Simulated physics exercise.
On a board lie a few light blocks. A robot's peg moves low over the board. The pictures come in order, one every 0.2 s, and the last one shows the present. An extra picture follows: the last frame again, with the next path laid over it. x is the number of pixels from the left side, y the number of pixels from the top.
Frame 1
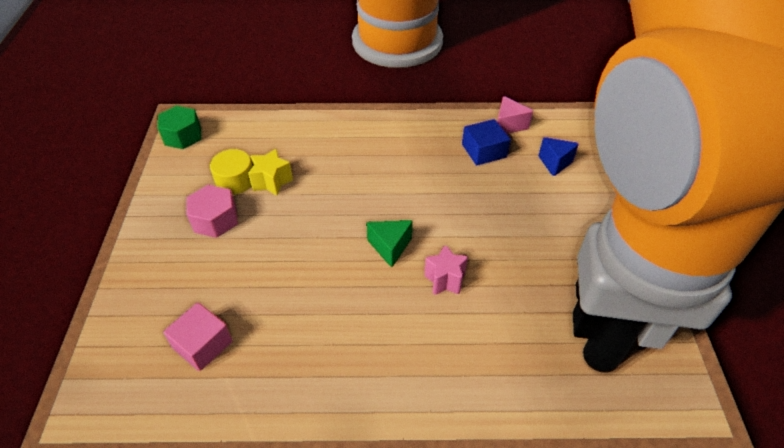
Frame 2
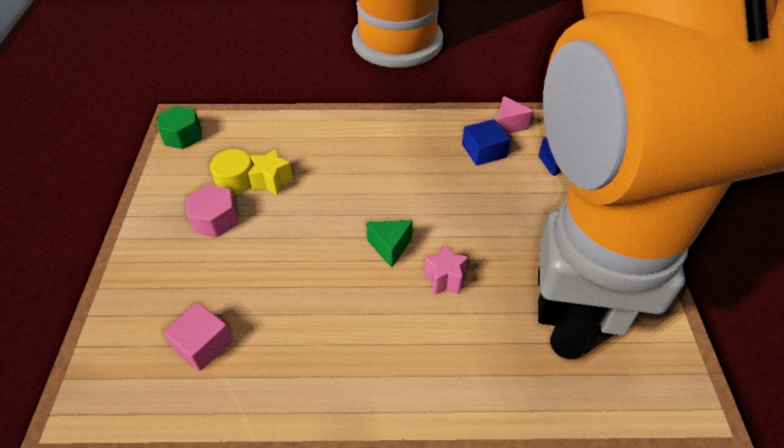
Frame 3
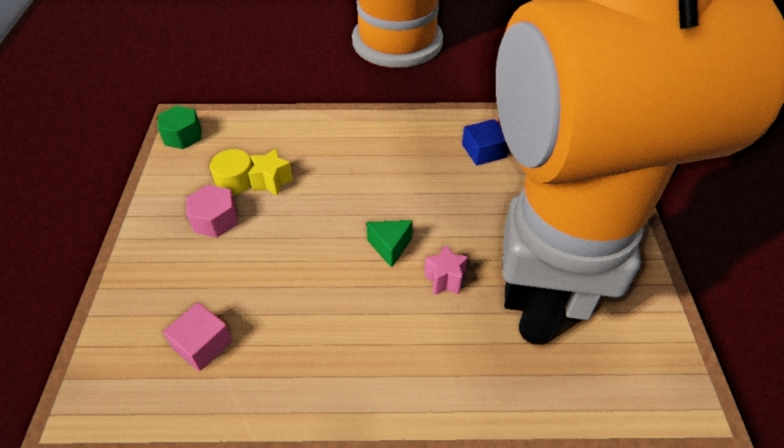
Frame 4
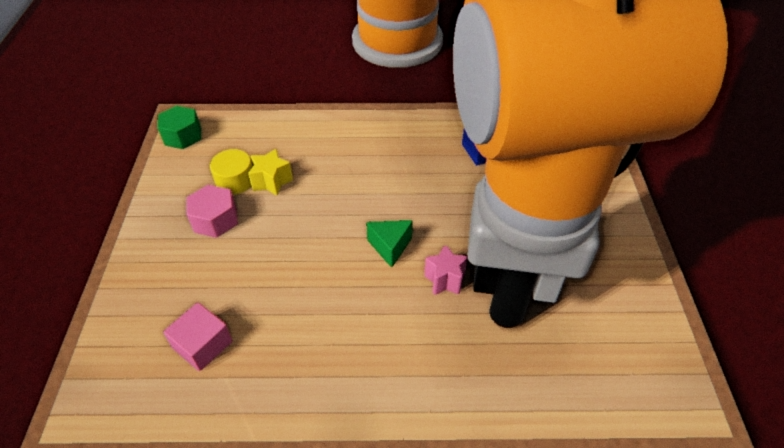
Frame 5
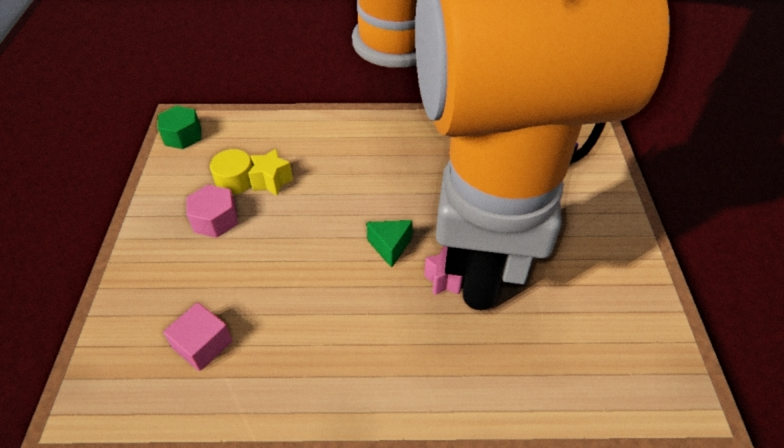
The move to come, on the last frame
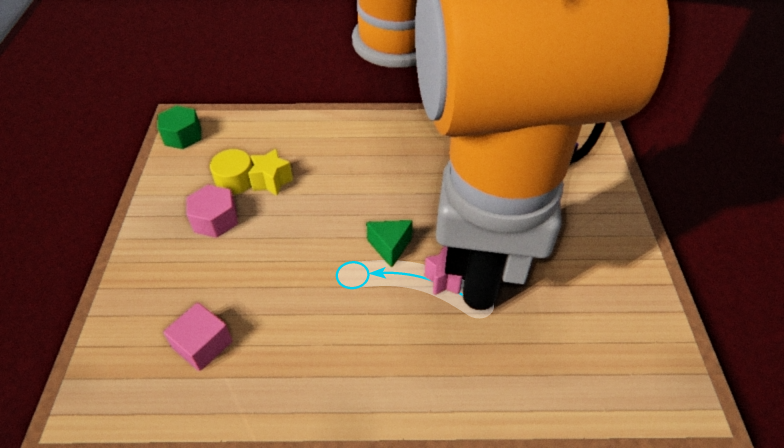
On a wooden board, a robot arm moves left toward a pink star among scattered blocks.
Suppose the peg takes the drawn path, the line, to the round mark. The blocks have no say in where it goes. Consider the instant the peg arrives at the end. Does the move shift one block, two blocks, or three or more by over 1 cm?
Moved: Exactly two.
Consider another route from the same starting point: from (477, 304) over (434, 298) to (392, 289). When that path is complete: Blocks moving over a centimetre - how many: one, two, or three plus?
By the end of the path, one block has moved more than about a centimetre.
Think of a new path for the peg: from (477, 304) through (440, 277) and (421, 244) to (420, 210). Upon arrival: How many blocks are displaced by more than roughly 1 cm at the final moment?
The number is two.
The line goes from (477, 304) over (439, 283) and (396, 273) to (353, 275).
What follows on the original path. One third of the way, peg at (439, 275); pink star at (423, 240), turned 30° clockwise.
Two thirds of the way, peg at (395, 265); green three-sided block at (379, 220); pink star at (410, 233), turned 95° clockwise.
At the end, peg at (352, 267); green three-sided block at (379, 220); pink star at (410, 233), turned 95° clockwise.
